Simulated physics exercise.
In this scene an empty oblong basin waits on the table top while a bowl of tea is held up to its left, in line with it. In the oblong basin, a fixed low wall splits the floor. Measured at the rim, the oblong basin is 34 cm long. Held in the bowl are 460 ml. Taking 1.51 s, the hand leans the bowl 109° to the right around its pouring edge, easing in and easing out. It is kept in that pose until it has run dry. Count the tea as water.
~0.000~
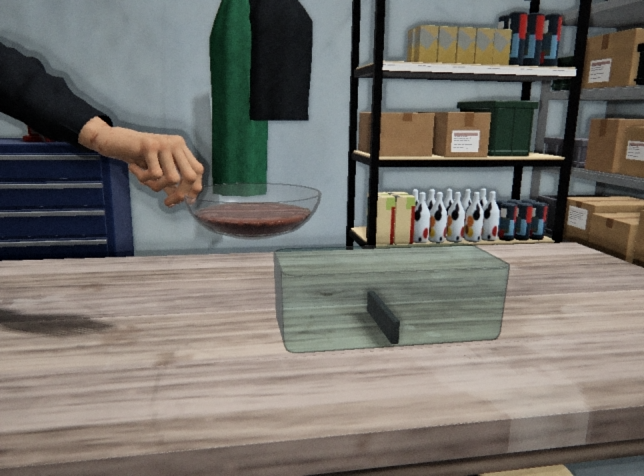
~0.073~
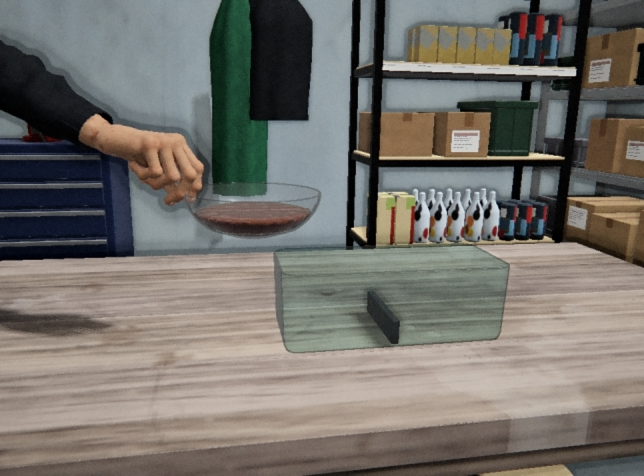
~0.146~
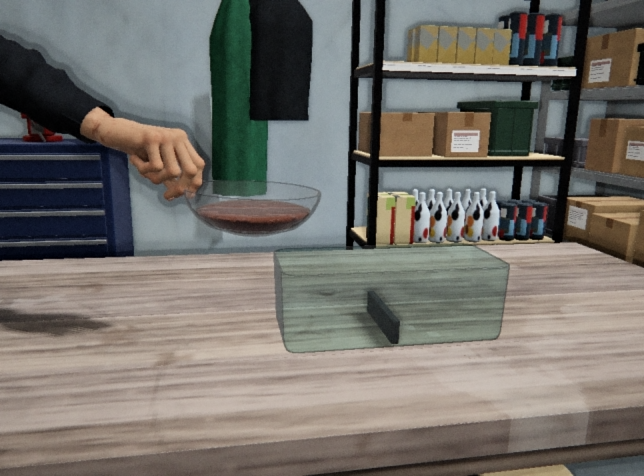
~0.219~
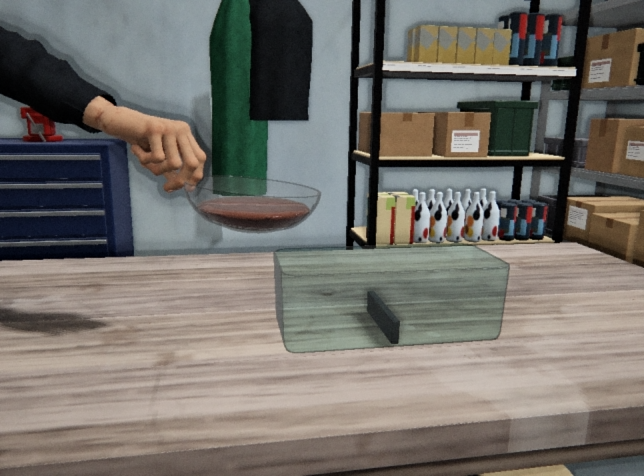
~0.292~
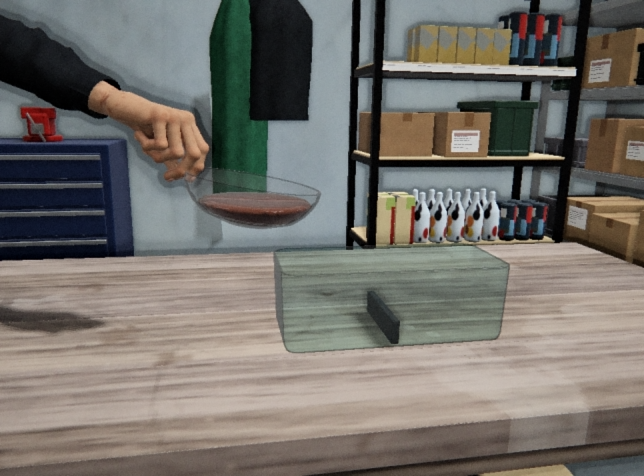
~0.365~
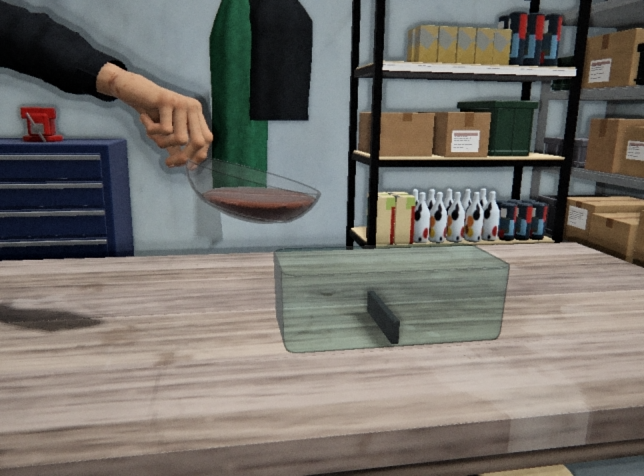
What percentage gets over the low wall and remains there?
26 %.
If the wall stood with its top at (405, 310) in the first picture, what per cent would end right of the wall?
Then roughly 15 per cent would end up there.
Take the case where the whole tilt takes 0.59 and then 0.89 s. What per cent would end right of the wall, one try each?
In turn about 60 and 55 per cent.
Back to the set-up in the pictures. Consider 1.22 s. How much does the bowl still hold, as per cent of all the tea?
I'd say some 0 per cent remains.
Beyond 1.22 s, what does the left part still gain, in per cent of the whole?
Roughly 0 percent.
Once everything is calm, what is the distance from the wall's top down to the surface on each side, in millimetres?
It's around 20 mm on the left side and around 30 mm on the right side.
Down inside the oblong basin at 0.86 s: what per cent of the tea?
About 30%.
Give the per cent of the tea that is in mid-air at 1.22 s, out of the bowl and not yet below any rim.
Estimate: Around 2 per cent.
By 0.86 s the tilt is 66° and 32 per cent is still to pour, 30 is left of the wall and 0 right of it.
By 1.22 s the tilt is 99° and 0 per cent is still to pour, 72 is left of the wall and 26 right of it.
By 1.60 s the tilt is 109° and 0 per cent is still to pour, 72 is left of the wall and 27 right of it.
By 2.01 s the tilt is 109° and 0 per cent is still to pour, 72 is left of the wall and 27 right of it.
At rest 72 per cent lies left of the wall, 26 right of it and 1 outside.
